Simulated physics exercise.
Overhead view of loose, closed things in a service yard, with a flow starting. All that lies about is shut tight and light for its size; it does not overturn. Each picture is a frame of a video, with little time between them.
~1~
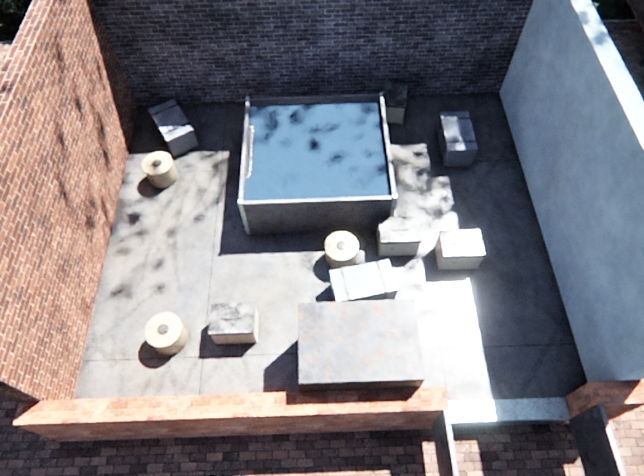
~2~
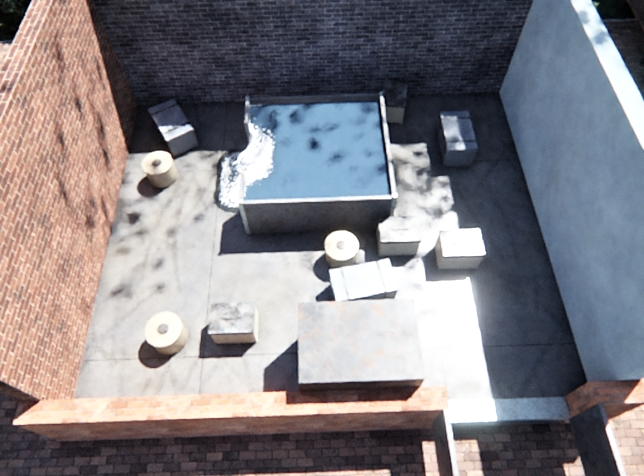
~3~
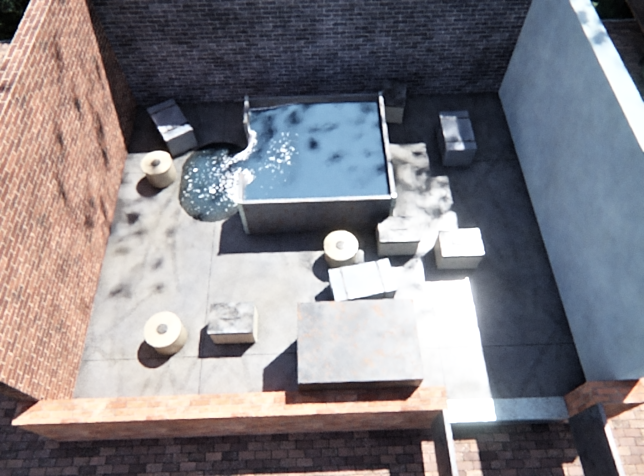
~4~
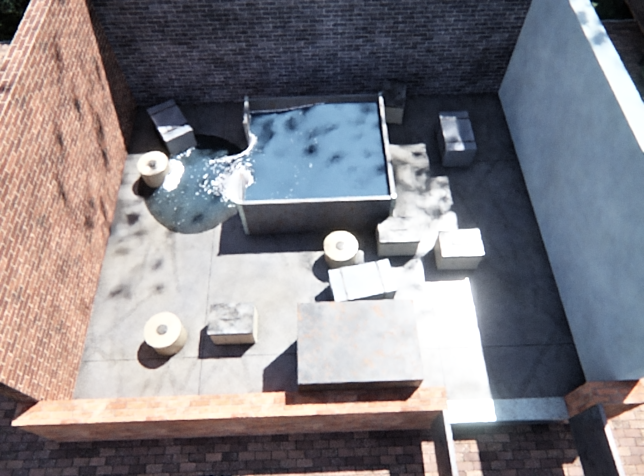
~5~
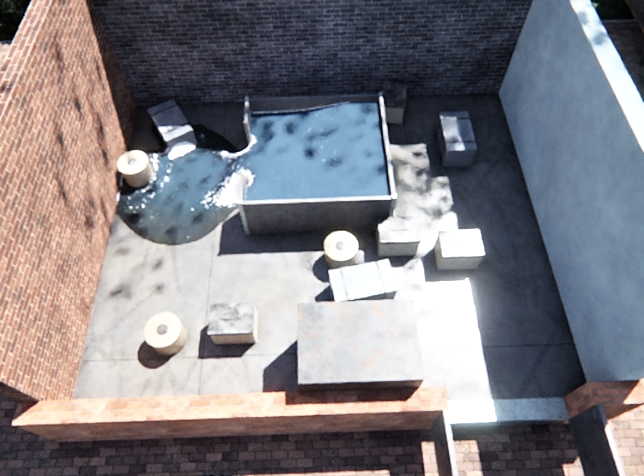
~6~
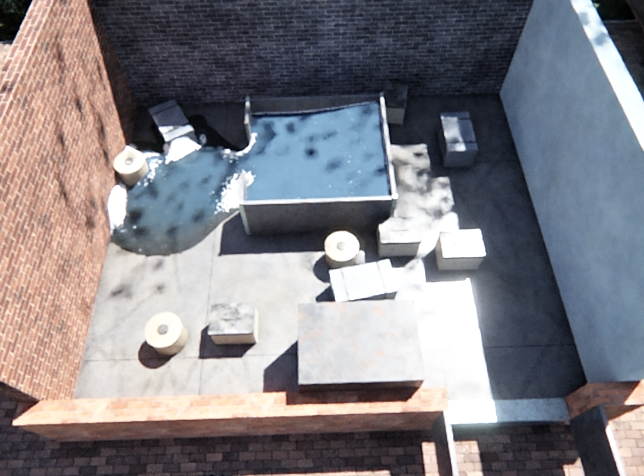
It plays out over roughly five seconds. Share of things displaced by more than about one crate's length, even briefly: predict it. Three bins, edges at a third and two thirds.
Bin: One third to two thirds.
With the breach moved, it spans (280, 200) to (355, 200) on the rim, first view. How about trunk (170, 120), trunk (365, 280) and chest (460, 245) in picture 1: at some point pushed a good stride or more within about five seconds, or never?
The first: Never got that far; the second: Got that far; the third: Got that far.
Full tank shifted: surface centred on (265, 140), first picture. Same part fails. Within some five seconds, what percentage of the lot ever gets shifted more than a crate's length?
About 40 %.
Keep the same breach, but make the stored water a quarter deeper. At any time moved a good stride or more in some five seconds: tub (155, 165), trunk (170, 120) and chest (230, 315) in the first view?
Item by item: Cleared the mark, then cleared the mark, then cleared the mark.
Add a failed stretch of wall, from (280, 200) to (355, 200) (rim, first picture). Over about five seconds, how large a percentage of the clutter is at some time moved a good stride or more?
That works out to about 50 per cent of them.
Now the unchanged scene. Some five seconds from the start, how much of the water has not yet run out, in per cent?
Close to 100 %.
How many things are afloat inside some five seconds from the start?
Tally at that point: 2.
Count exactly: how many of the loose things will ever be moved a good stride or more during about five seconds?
The answer is 5.
A moment on, 0 of 10 are well off their spots; 1 afloat.
Next, 0 of 10 are well off their spots; 2 afloat.
Later, 3 of 10 are well off their spots; 1 afloat.
In the end, 5 of 10 are well off their spots, and 5 have been at some point; 2 afloat.
